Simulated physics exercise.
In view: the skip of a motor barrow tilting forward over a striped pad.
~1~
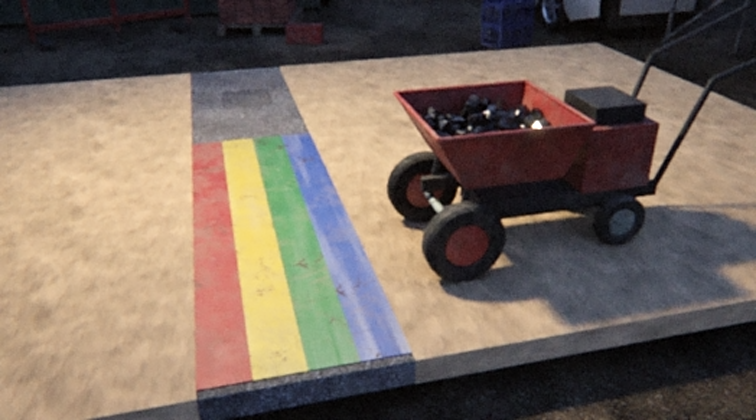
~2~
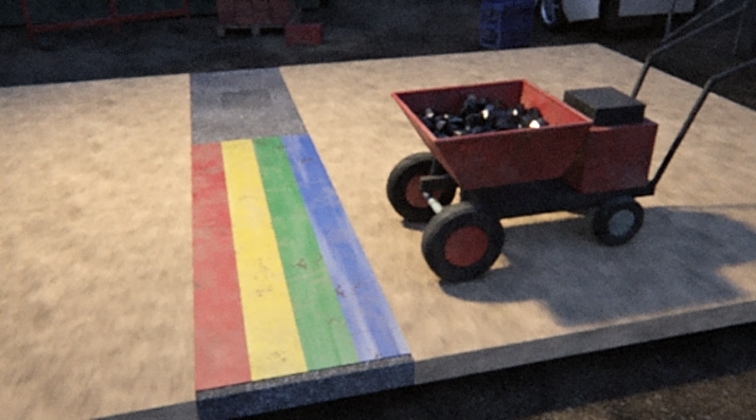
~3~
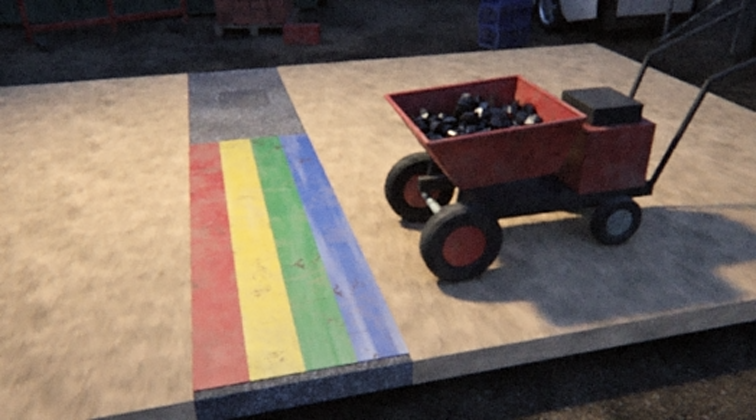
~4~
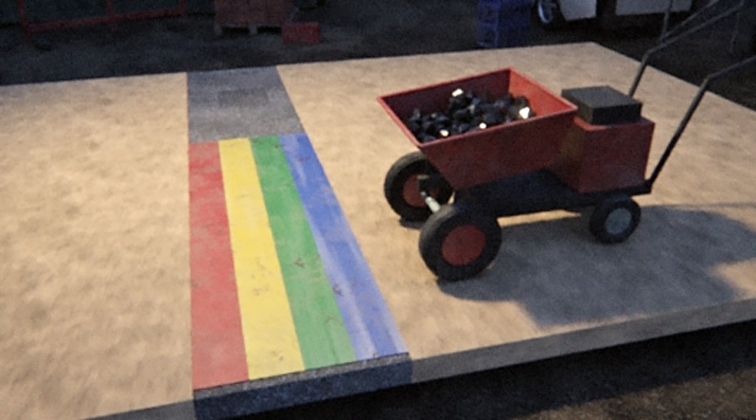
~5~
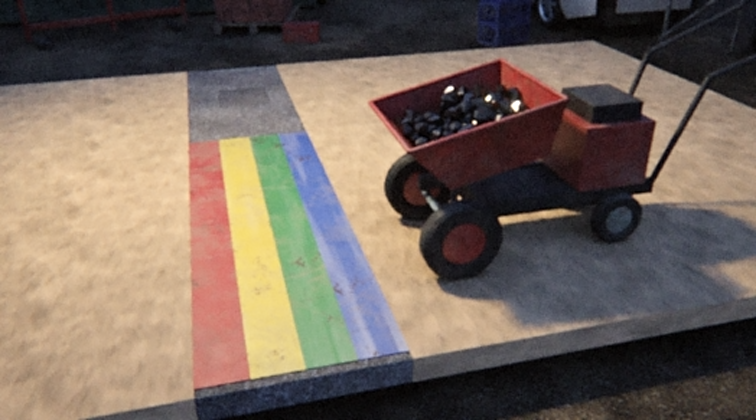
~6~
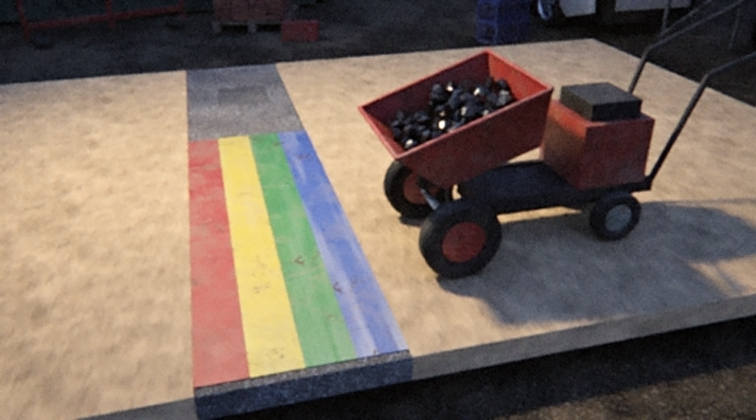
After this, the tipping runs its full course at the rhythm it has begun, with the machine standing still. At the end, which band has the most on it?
The green strip carries the most.
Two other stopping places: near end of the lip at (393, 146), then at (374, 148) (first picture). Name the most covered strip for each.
At the first place the yellow one, at the second the yellow strip.
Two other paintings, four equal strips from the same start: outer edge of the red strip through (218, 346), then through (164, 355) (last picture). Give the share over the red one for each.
Roughly 10 per cent, and 0 per cent.
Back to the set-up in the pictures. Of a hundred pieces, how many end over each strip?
In per cent, blue strip 20, green strip 35, yellow strip 20 and red strip 5.
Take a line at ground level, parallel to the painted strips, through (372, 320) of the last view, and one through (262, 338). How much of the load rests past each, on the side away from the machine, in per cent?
First some 70, then 10 per cent.
Soon after the last picture, skip tipped steeply; all in the skip.
A little later, skip tipped right over; nearly all in the skip; a stray few over the blue strip; a stray few over the green strip.
Later still, skip tipped right over; about half in the skip; a small part over the blue strip; about a quarter over the green strip; about a quarter over the yellow strip; a stray few over the red strip; a stray few off the paint.
By the end, skip tipped right over; about a quarter in the skip; about a quarter over the blue strip; about a third over the green strip; about a quarter over the yellow strip; a small part over the red strip; a stray few off the paint.
